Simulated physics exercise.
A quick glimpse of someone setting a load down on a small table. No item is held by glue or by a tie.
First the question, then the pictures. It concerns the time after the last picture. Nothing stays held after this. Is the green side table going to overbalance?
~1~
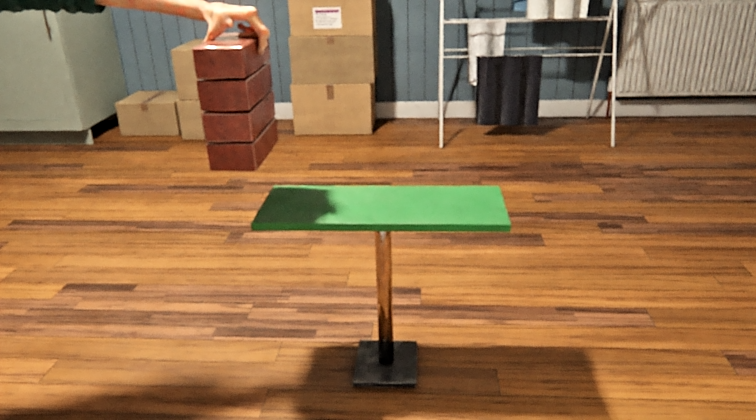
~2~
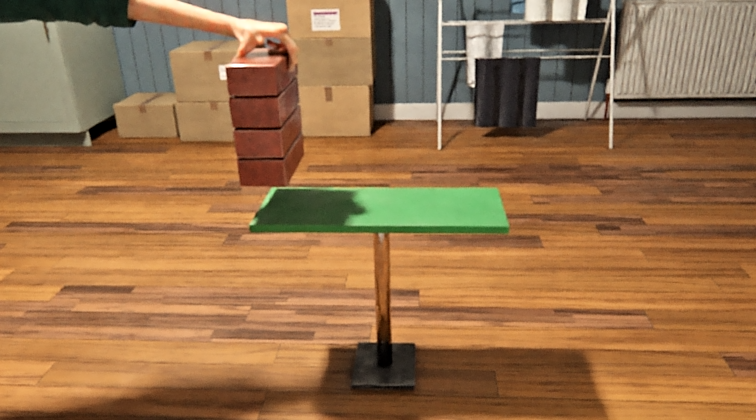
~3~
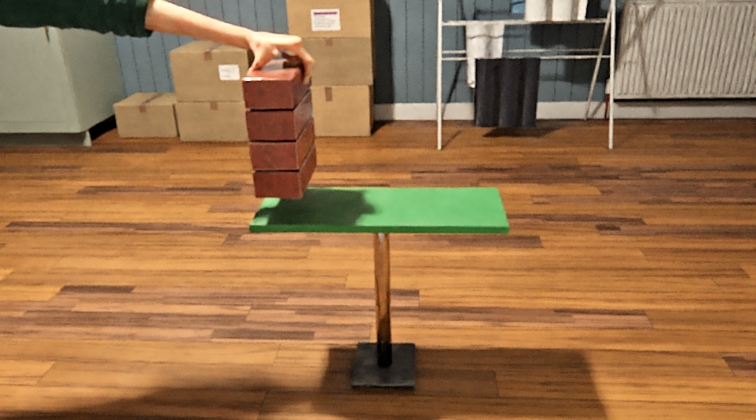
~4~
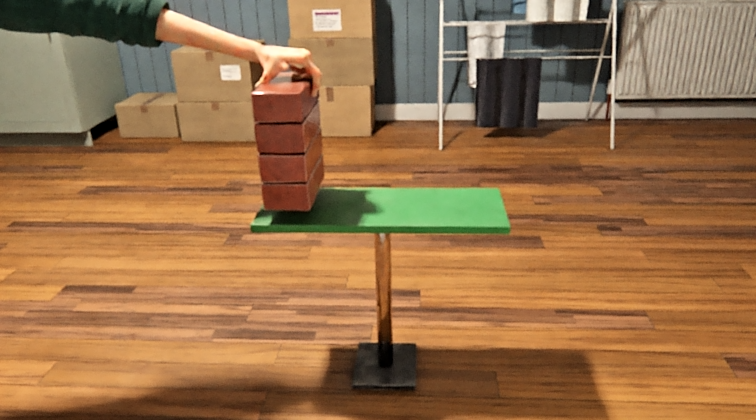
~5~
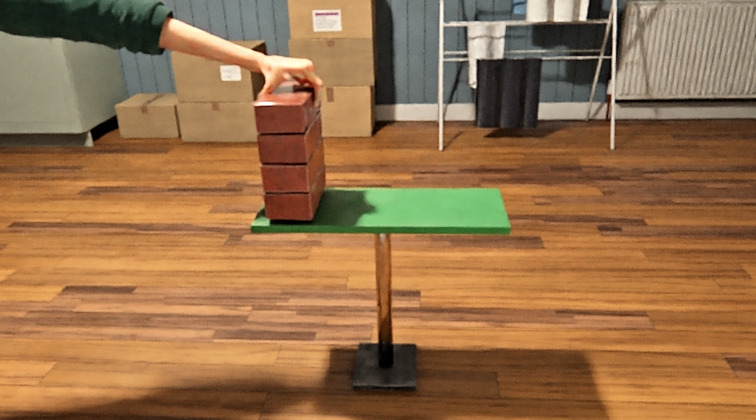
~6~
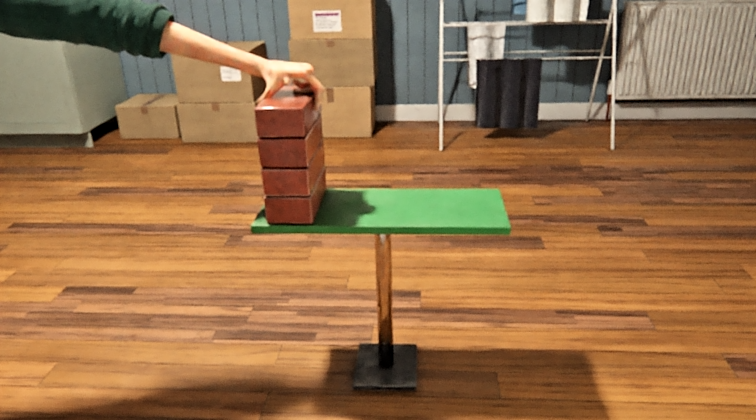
Looks to me like it won't stay up on its own.
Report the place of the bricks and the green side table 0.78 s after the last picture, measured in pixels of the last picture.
The first one is at (148, 270) and the second one is at (238, 248).
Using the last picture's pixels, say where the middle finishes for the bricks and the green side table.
Final spots: Roughly (57, 345); roughly (197, 280).
Then, 0.60 s after the last picture, green side table tipped 21° from how it was near (309, 211).
Then, 0.78 s after the last picture, green side table tipped 50° from how it was near (238, 248).
At rest, the green side table tips up, near (197, 280).
